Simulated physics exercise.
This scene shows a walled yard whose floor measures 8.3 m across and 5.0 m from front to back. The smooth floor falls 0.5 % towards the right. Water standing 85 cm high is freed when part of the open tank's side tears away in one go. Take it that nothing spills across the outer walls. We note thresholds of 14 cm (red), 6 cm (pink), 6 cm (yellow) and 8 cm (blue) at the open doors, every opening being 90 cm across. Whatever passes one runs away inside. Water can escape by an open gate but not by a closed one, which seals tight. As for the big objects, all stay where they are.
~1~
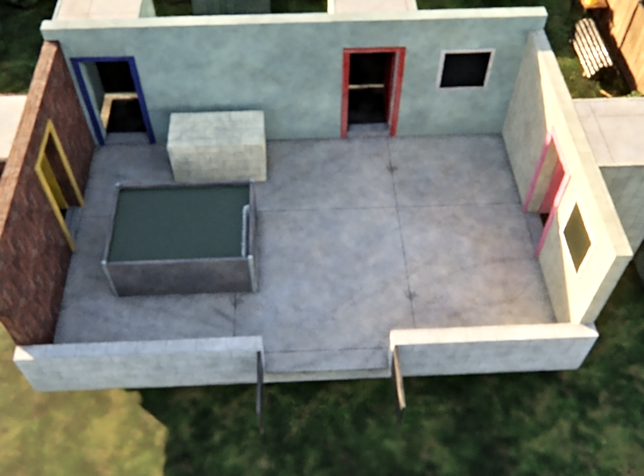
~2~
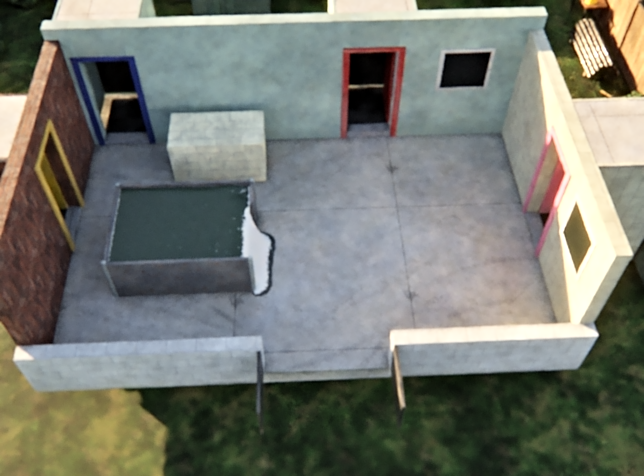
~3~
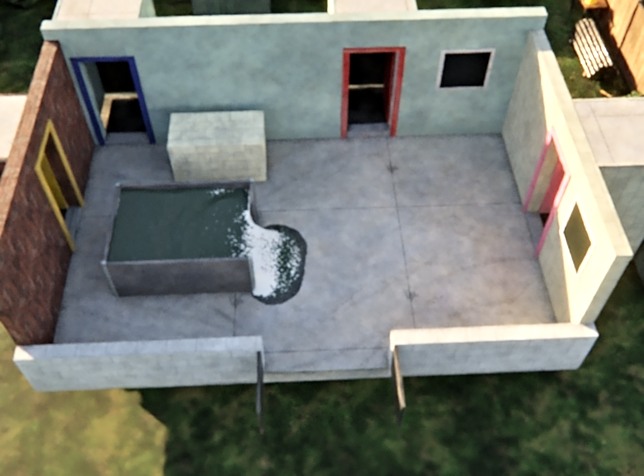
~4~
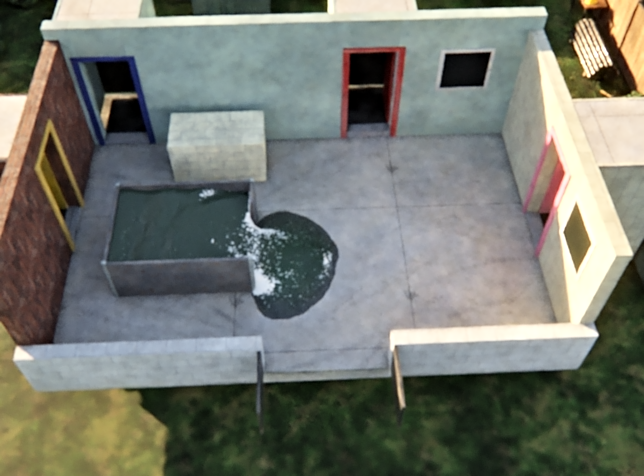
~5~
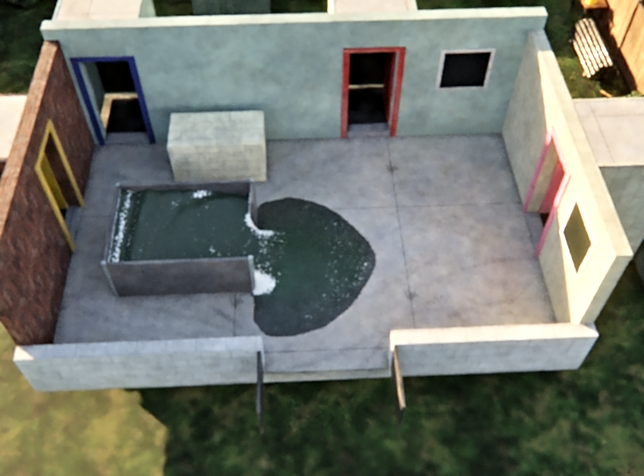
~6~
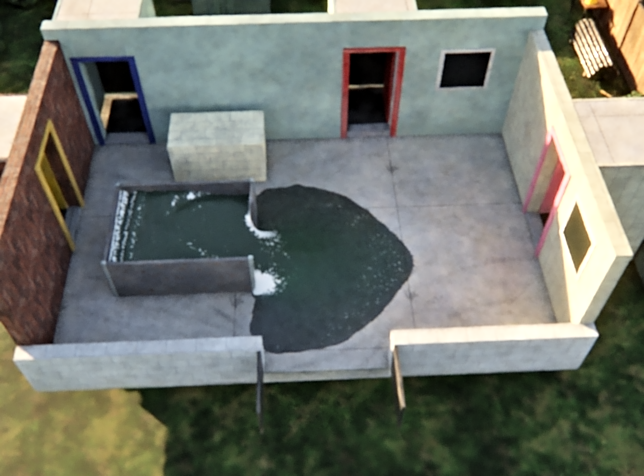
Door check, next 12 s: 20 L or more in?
Red door no, pink door yes, yellow door no, blue door no.
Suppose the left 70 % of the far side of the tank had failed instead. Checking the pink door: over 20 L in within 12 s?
Then the pink door ends up out of bounds.
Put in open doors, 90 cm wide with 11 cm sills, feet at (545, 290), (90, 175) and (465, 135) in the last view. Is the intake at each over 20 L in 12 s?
Well, the first is on the high side, the second is on the low side, and the third is on the high side.
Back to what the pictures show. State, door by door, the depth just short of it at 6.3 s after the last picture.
Red 10 cm, pink 13 cm, yellow 0 cm, blue 0 cm.
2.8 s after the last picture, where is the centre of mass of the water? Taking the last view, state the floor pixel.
Roughly (361, 251).
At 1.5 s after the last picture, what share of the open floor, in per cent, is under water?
Wet share: Near 55 percent.
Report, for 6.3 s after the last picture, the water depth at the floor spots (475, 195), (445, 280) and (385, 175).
Taking the spots in order: 11 cm, 11 cm, 8 cm.
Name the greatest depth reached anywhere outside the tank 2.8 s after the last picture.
It gets to some 32 cm.
Then, 0.7 s after the last picture water covers 50 % of the floor and is deepest (42 cm) near (264, 268); red door not reached, pink door 5 cm at the sill, 0 L in, yellow door not reached, blue door not reached.
Then, 1.5 s after the last picture water covers 55 % of the floor and is deepest (48 cm) near (558, 337); red door 4 cm at the sill, 0 L in, pink door 16 cm at the sill, 54 L in, yellow door not reached, blue door not reached.
Then, 2.8 s after the last picture water covers 60 % of the floor and is deepest (32 cm) near (494, 340); red door 4 cm at the sill, 0 L in, pink door 21 cm at the sill, 187 L in, yellow door not reached, blue door not reached.
Then, 6.3 s after the last picture water covers 65 % of the floor and is deepest (20 cm) near (273, 152); red door 10 cm at the sill, 0 L in, pink door 13 cm at the sill, 280 L in, yellow door not reached, blue door not reached.
Then, 11.3 s after the last picture water covers 85 % of the floor and is deepest (11 cm) near (501, 139); red door 9 cm at the sill, 0 L in, pink door 8 cm at the sill, 342 L in, yellow door 4 cm at the sill, 0 L in, blue door 5 cm at the sill, 0 L in.
